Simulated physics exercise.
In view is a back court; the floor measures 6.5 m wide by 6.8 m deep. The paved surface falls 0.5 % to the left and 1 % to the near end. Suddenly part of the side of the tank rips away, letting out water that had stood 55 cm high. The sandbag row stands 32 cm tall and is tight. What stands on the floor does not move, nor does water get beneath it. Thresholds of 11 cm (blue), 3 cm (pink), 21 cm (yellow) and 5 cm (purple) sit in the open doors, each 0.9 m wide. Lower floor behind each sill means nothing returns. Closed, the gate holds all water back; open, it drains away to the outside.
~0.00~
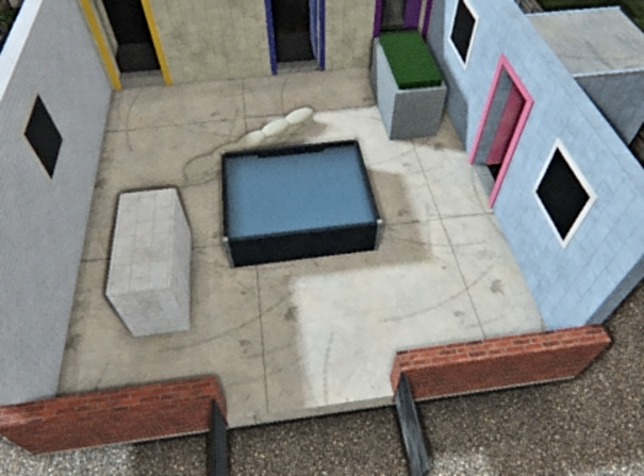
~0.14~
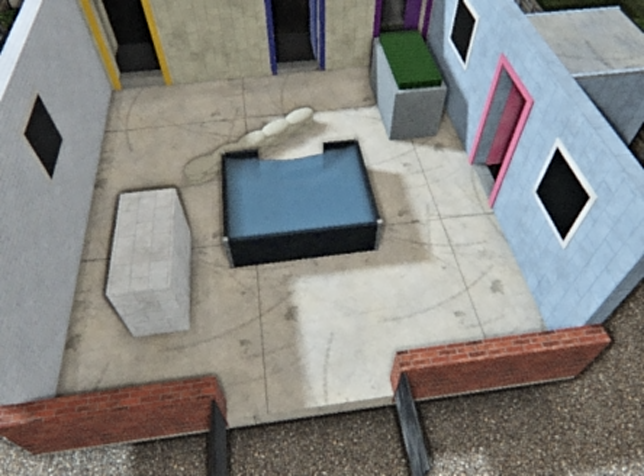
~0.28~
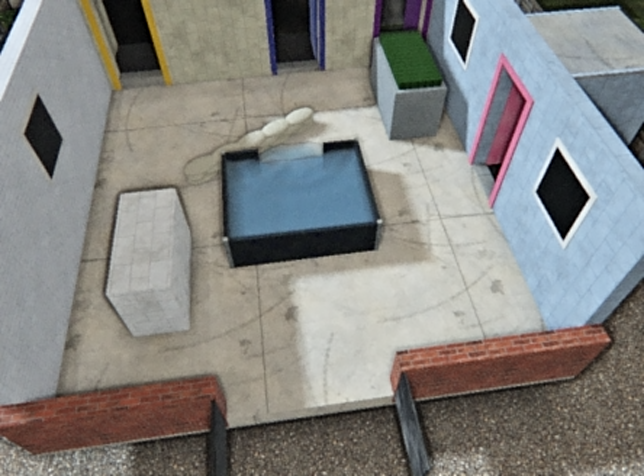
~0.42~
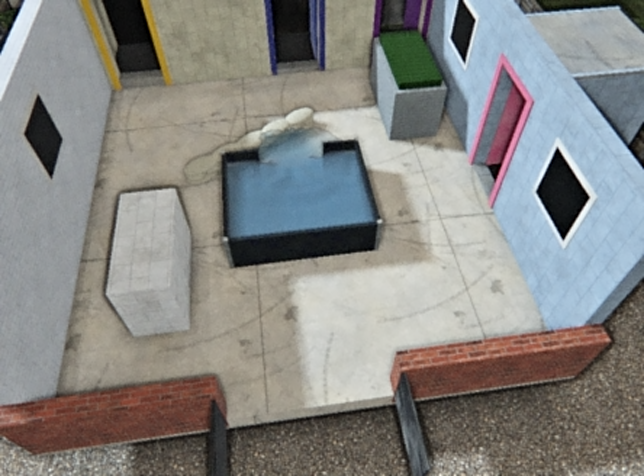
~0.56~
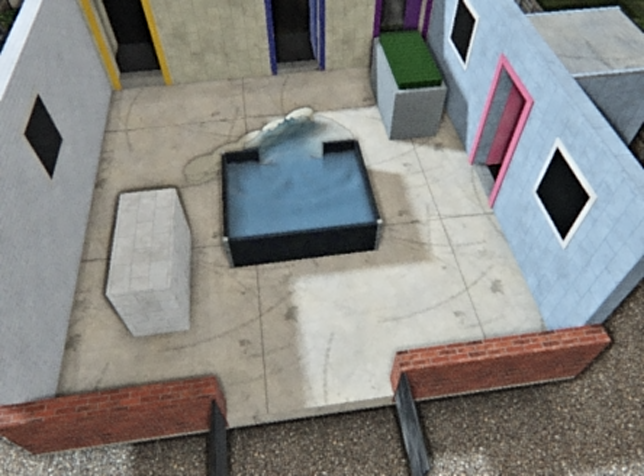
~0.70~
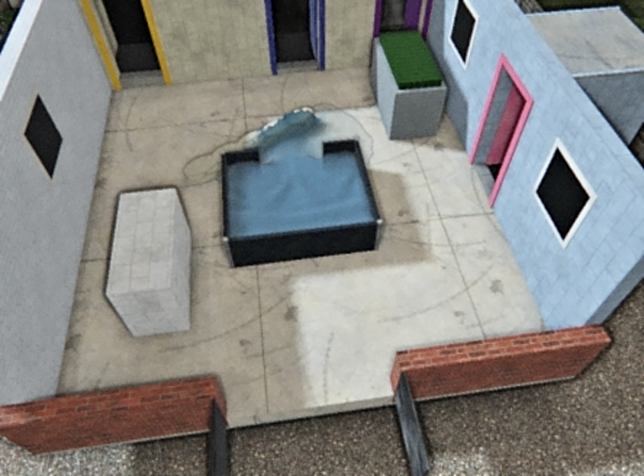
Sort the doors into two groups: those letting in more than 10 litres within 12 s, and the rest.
The blue door goes with the rest; the pink door goes in the first group; the yellow door goes with the rest; the purple door goes in the first group.
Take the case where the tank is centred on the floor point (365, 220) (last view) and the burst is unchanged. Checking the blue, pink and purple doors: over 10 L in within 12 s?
Checking each door against the limit: Blue tops it, pink does not exceed it, purple tops it.
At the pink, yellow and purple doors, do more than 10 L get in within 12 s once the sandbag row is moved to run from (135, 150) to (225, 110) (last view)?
So then pink is inside it, yellow is inside it and purple is beyond it.
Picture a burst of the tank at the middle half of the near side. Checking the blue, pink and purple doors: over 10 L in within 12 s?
Then blue would come out on the low side, pink on the low side and purple on the low side.
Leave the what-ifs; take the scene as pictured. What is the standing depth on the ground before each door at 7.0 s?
Depths in cm: Blue 7, pink 6, yellow 3, purple 8.
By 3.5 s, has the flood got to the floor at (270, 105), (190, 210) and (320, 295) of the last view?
Listed in turn: Swamped / swamped / spared so far.
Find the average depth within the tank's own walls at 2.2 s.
Mean depth: About 31 cm.
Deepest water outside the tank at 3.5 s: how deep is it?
Up to some 24 cm.
After 1.4 s water covers 15 % of the floor and is deepest (44 cm) near (271, 150); blue door not reached, pink door not reached, yellow door not reached, purple door not reached.
After 2.2 s water covers 20 % of the floor and is deepest (35 cm) near (271, 150); blue door not reached, pink door not reached, yellow door not reached, purple door 6 cm at the sill, 0 L in.
After 3.5 s water covers 40 % of the floor and is deepest (24 cm) near (271, 150); blue door 9 cm at the sill, 0 L in, pink door 7 cm at the sill, 10 L in, yellow door not reached, purple door 7 cm at the sill, 7 L in.
After 7.0 s water covers 75 % of the floor and is deepest (14 cm) near (243, 174); blue door 7 cm at the sill, 1 L in, pink door 6 cm at the sill, 41 L in, yellow door 3 cm at the sill, 0 L in, purple door 8 cm at the sill, 37 L in.
After 12.0 s water covers 90 % of the floor and is deepest (12 cm) near (52, 425); blue door 4 cm at the sill, 1 L in, pink door 3 cm at the sill, 51 L in, yellow door 3 cm at the sill, 0 L in, purple door 5 cm at the sill, 50 L in.
